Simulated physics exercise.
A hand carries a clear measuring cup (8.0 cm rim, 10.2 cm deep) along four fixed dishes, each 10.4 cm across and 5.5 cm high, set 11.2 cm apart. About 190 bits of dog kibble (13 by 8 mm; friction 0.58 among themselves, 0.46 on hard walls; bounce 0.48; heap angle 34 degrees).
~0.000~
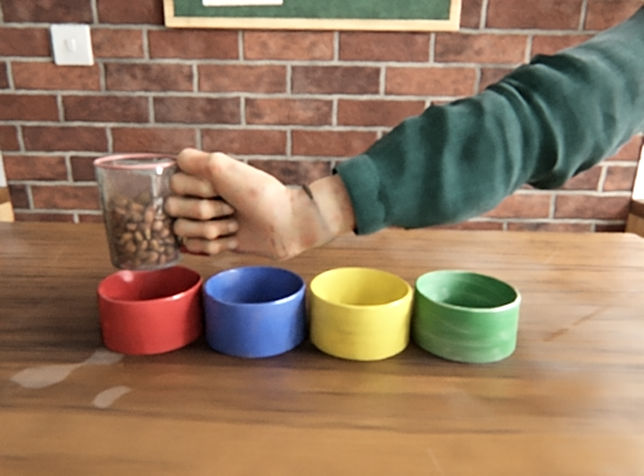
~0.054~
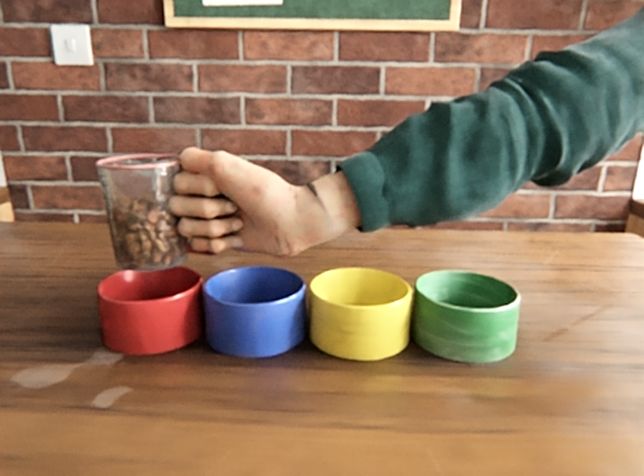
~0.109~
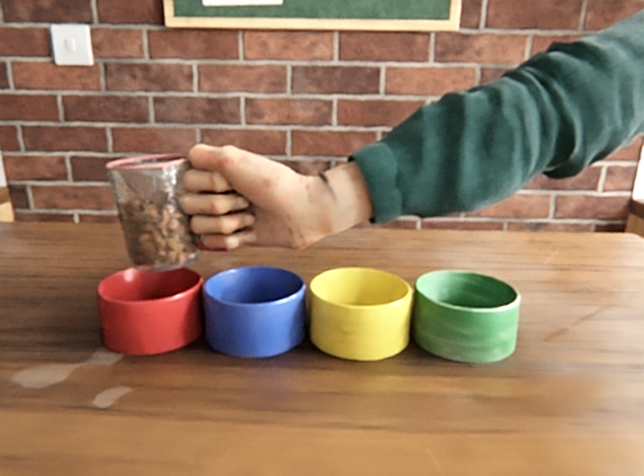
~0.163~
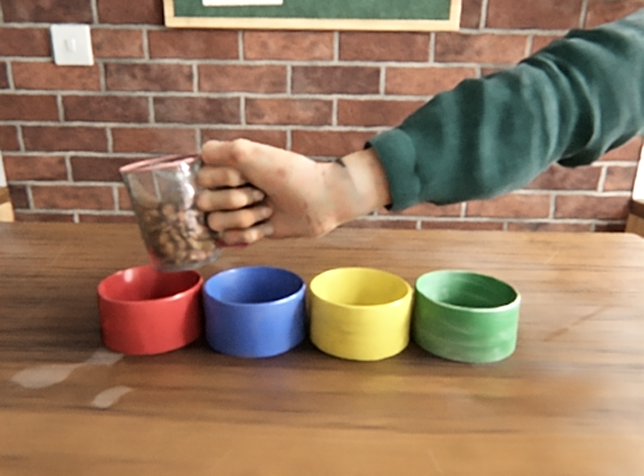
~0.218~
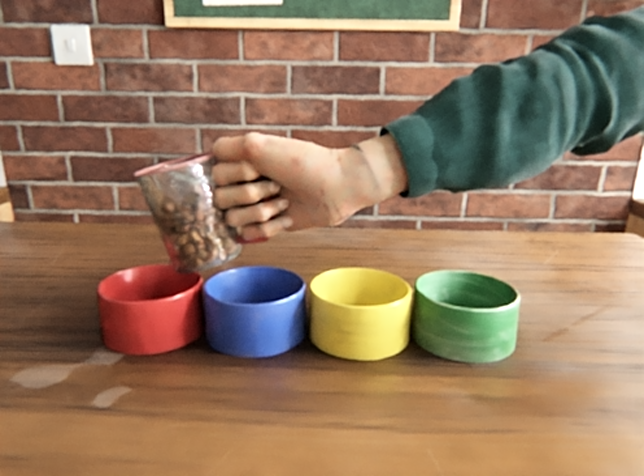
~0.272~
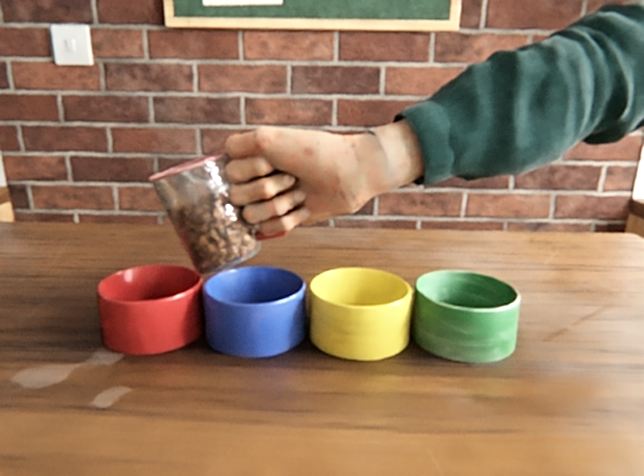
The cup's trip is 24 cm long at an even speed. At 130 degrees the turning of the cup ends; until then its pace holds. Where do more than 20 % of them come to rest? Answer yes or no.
Red: No, blue: No, green: No, yellow: Yes, counter: No.
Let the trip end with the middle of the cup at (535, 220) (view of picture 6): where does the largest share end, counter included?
The winner: Green.
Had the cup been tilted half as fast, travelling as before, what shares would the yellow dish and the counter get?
In that case yellow 90; counter 10.
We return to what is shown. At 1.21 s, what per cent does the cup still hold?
Roughly 95 per cent.
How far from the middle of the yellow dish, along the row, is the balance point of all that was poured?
About 1 cm to its left.
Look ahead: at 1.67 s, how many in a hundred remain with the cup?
Roughly 0 per cent.
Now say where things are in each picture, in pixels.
The first picture shows cup at (144, 211), tilt 0 degrees, lip at (99, 161), moved 0.0 cm; middle of the pieces at (150, 227); red dish at (151, 282); blue dish at (255, 284); yellow dish at (360, 287); green dish at (466, 289).
The second picture shows cup at (148, 211), tilt 1 degrees, lip at (102, 161), moved 0.4 cm; middle of the pieces at (154, 227).
The third picture shows cup at (159, 212), tilt 5 degrees, lip at (111, 164), moved 1.6 cm; middle of the pieces at (167, 227).
The fourth picture shows cup at (176, 212), tilt 10 degrees, lip at (125, 168), moved 3.3 cm; middle of the pieces at (185, 227).
The fifth picture shows cup at (193, 212), tilt 15 degrees, lip at (139, 173), moved 5.1 cm; middle of the pieces at (203, 227).
The sixth picture shows cup at (210, 213), tilt 20 degrees, lip at (154, 178), moved 6.8 cm; middle of the pieces at (221, 226); red dish at (151, 282); blue dish at (255, 284); yellow dish at (360, 287); green dish at (466, 289). The cup turns about 95 degrees a second and travels 32 cm a second.
Then, at 0.83 s, tilt 72 degrees; cup holds 100 %.
Then, at 1.21 s, tilt 107 degrees; cup holds 95 %, yellow 5 %.
Then, at 1.67 s, tilt 130 degrees; cup holds 0 %, yellow 95 %.
At rest (2.4 s), red 0 %, blue 0 %, green 0 %, yellow 95 %, counter 5 %.
